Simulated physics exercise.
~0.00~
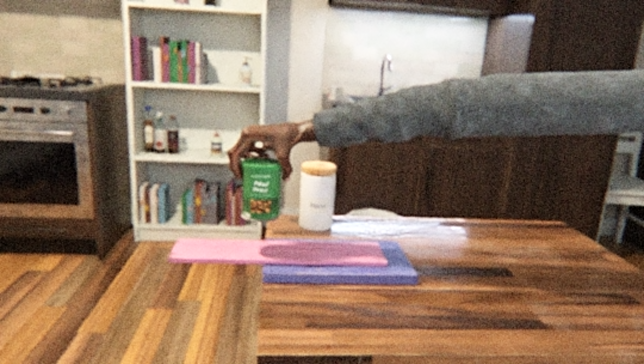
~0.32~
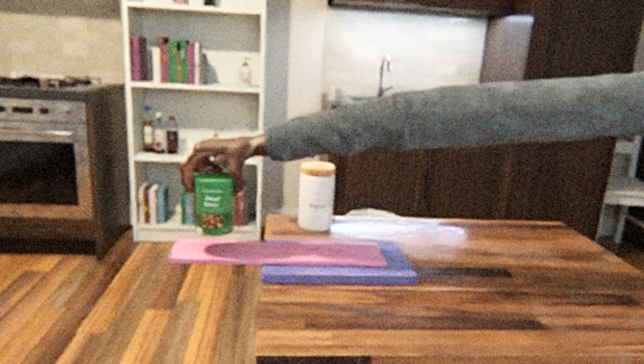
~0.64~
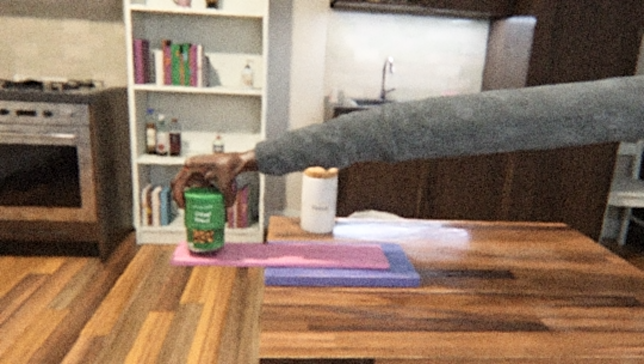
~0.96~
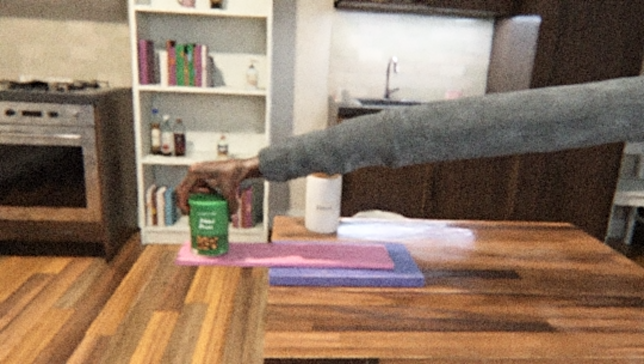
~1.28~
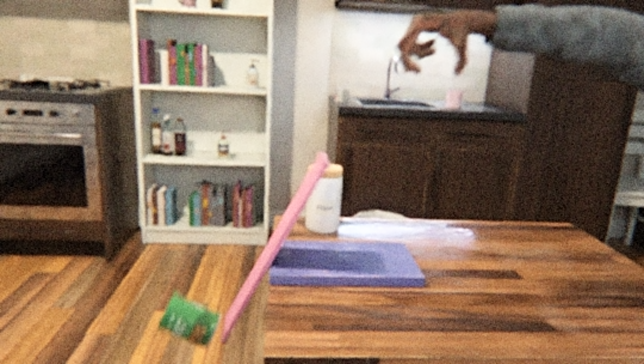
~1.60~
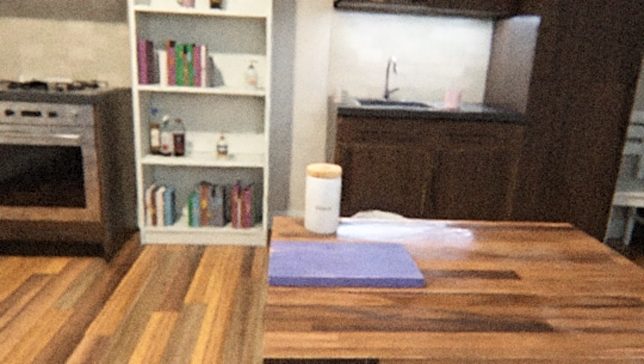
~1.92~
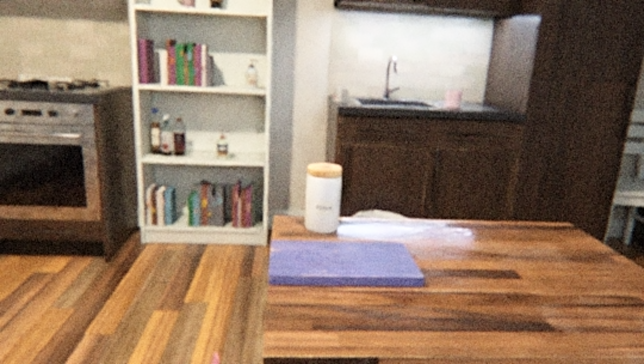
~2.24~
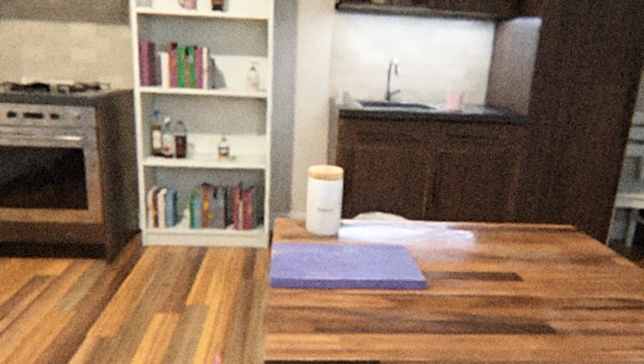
In a kitchen, a hand releases a green tin on an overhanging pink plank, and both fall.
